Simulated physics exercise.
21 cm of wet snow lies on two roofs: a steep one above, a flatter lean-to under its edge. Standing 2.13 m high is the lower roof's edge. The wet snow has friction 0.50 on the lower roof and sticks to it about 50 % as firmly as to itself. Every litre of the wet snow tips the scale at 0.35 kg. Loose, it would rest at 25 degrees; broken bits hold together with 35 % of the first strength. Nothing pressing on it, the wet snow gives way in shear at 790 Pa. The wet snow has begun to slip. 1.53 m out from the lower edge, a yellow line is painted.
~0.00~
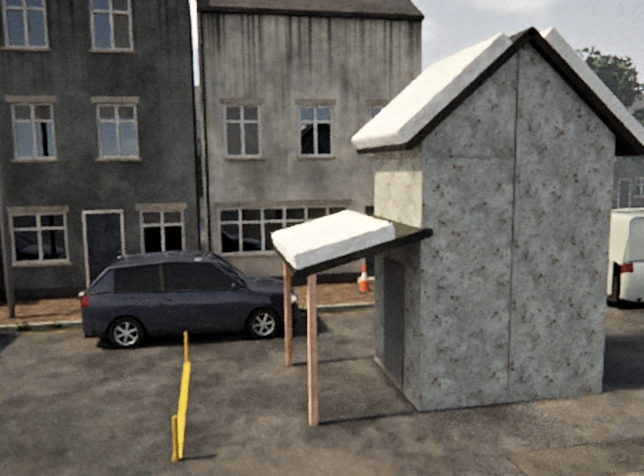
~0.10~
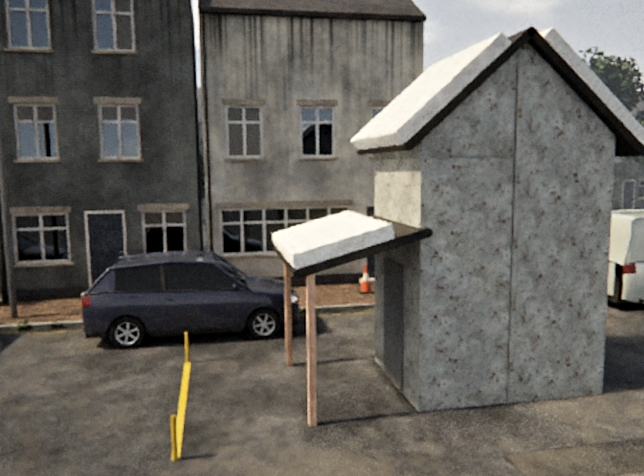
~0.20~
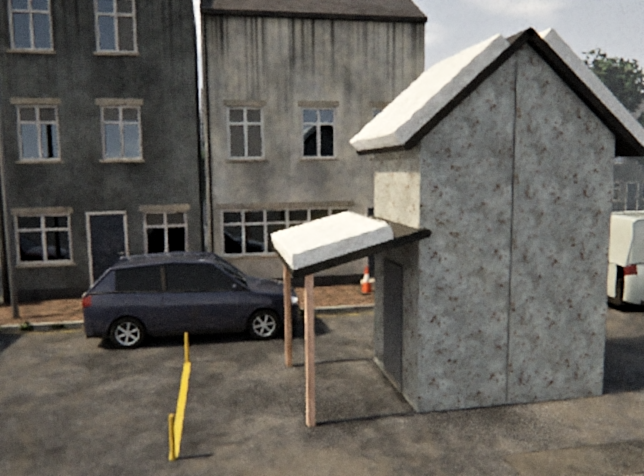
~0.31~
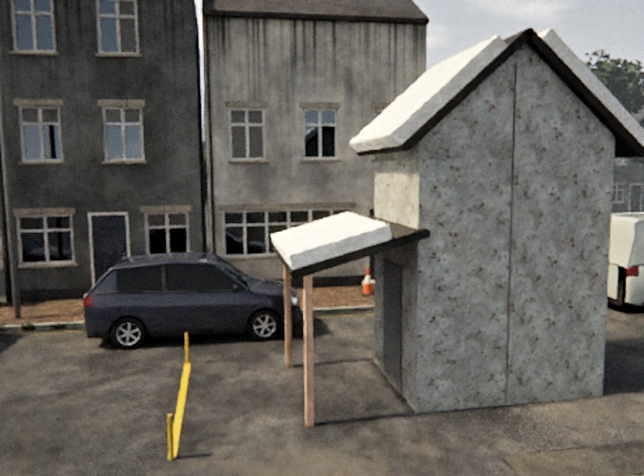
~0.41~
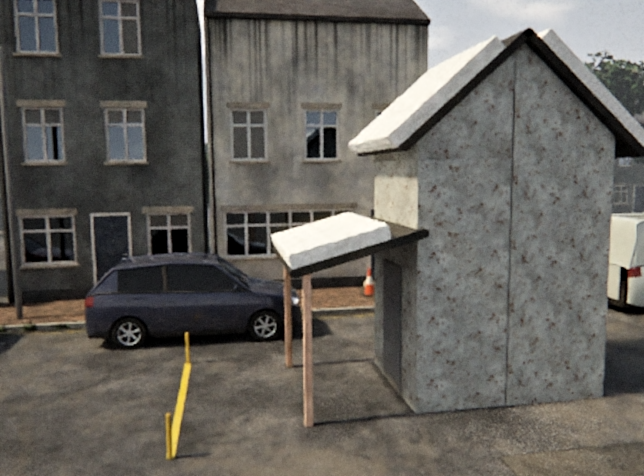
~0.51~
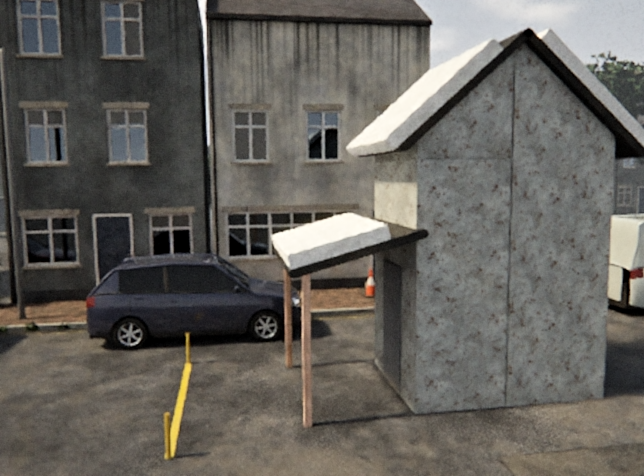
The white snow on the small grey building's steep upper roof crept very slightly down the slope toward the lean-to, staying in one piece, while the parked dark car and yellow line stayed put.
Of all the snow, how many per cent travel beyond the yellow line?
Something like 0 %.
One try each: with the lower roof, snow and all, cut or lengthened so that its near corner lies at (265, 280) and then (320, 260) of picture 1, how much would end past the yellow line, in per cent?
Roughly 0 % and then 0 %.
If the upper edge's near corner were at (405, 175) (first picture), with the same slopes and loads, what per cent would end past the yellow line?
Then about 0 %.
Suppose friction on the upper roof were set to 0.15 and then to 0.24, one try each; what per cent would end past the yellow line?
Roughly 20 per cent first, roughly 20 per cent second.
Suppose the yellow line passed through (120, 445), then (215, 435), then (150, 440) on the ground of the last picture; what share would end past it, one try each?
First try 0 per cent, second 0 per cent, third 0 per cent.
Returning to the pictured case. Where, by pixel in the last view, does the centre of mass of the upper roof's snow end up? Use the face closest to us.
You'll find it around (334, 234).
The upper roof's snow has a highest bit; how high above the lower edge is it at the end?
The snow's top stands about 0.8 m above the lower edge.
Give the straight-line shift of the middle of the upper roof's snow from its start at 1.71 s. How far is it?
It sits some 1.6 m from where it began.
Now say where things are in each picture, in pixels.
In the first frame, front end of the wet snow at (404, 128).
In the second frame, front end of the wet snow at (403, 128), its middle shifted 5 mm.
In the third frame, front end of the wet snow at (401, 129), its middle shifted 1.6 cm.
In the fourth frame, front end of the wet snow at (398, 131), its middle shifted 3.4 cm, 2 % of it past the upper edge, in one piece.
In the fifth frame, front end of the wet snow at (395, 133), its middle shifted 6.3 cm, 4 % of it past the upper edge, in one piece.
In the sixth frame, front end of the wet snow at (392, 138), its middle shifted 10 cm, 6 % of it past the upper edge, in one piece.
By 1.06 s, none is below the lower edge and 0 % is past the line.
By 1.71 s, none is below the lower edge and 0 % is past the line.
By 2.35 s, none is below the lower edge and 0 % is past the line.
By 3.00 s, 1 % is below the lower edge and 0 % is past the line.
By 3.70 s, at the end, 1 % is below the lower edge and 0 % is past the line.
